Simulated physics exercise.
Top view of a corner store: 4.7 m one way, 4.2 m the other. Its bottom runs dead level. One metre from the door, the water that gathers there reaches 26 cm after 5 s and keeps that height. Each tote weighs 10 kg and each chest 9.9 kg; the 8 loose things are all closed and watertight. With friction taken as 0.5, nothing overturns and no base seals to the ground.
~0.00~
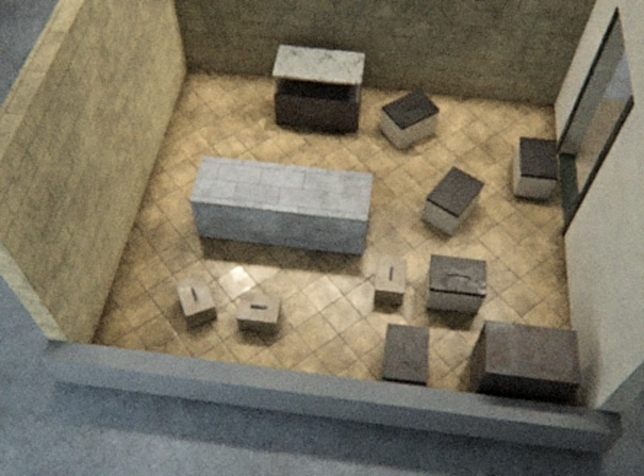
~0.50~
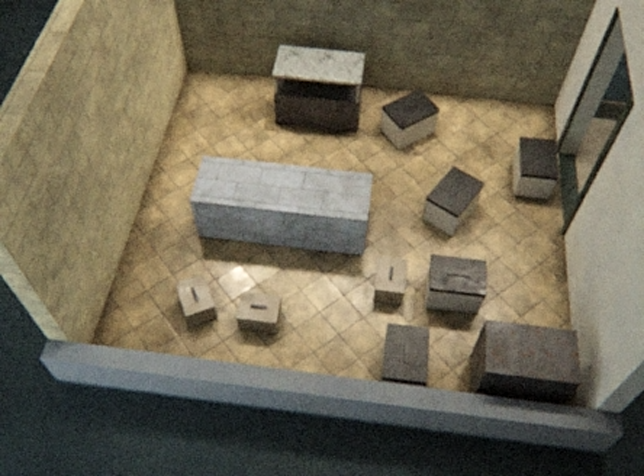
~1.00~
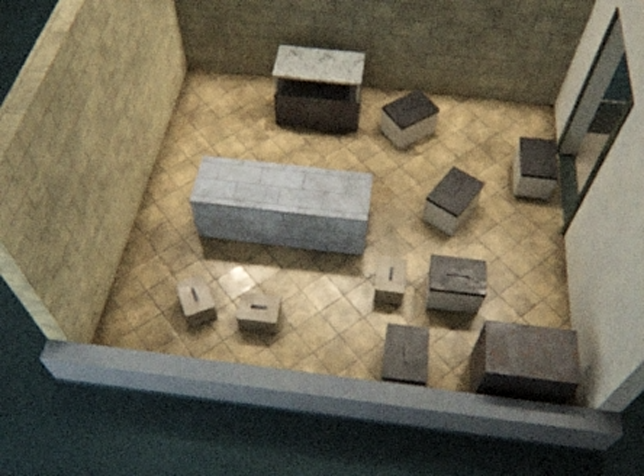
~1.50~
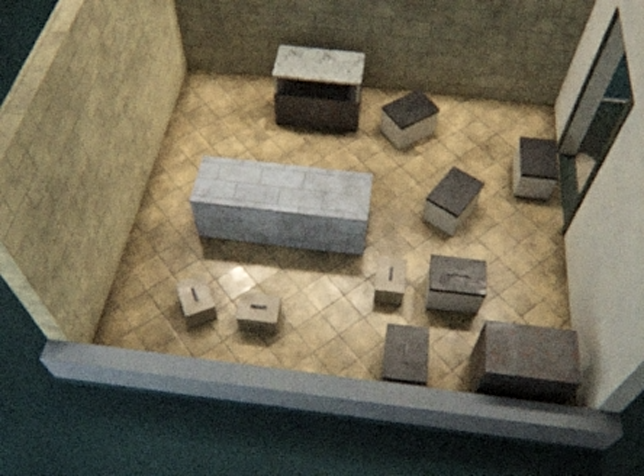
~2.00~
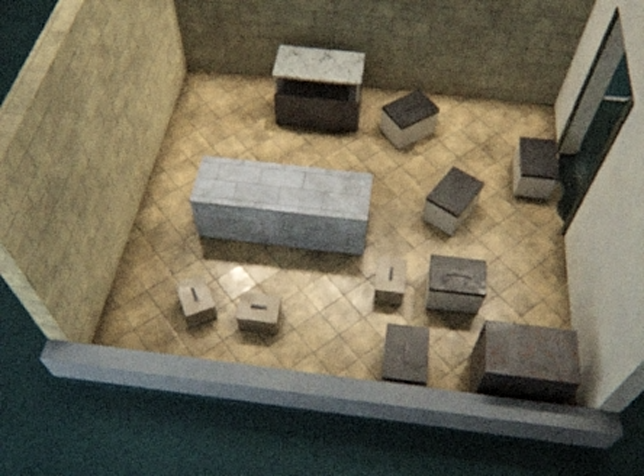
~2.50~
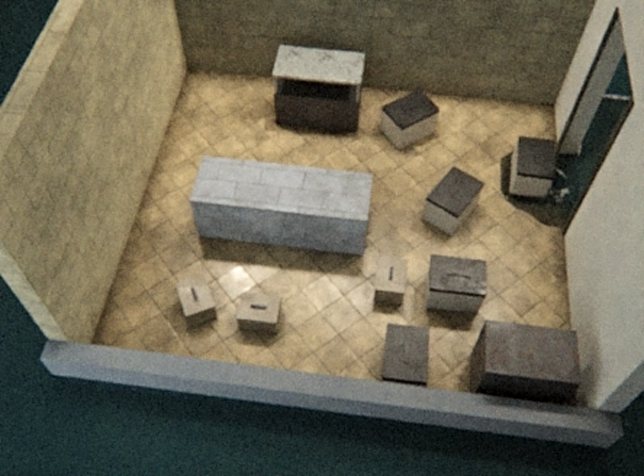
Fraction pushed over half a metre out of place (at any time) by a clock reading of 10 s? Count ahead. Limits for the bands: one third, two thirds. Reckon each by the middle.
The share is a third up to two thirds.
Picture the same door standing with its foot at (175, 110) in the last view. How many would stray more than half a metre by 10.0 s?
In that case the number is 3.
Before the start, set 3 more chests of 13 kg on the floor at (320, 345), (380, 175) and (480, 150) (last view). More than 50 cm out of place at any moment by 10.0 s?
In the same order as the question: Not as far, farther, farther.
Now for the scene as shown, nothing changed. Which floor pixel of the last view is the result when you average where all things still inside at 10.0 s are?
Averaged position, last view: Near pixel (312, 244).
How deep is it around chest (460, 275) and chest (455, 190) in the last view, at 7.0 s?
First roughly 4 cm, second roughly 8 cm.
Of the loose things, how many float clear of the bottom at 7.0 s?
It comes to 2 of them.
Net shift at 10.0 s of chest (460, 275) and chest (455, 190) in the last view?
Net displacement, in order: 60 cm; 300 cm.
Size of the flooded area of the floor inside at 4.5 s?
Flooded: Near 5.0 m2.
After 3.5 s 1 of 8 are over 50 cm from their spots; 0 afloat.
After 4.5 s 1 of 8 are over 50 cm from their spots; 0 afloat.
After 7.0 s 3 of 8 are over 50 cm from their spots; 2 afloat.
After 10.0 s 5 of 8 are over 50 cm from their spots, and 5 have been at some point; 4 afloat.
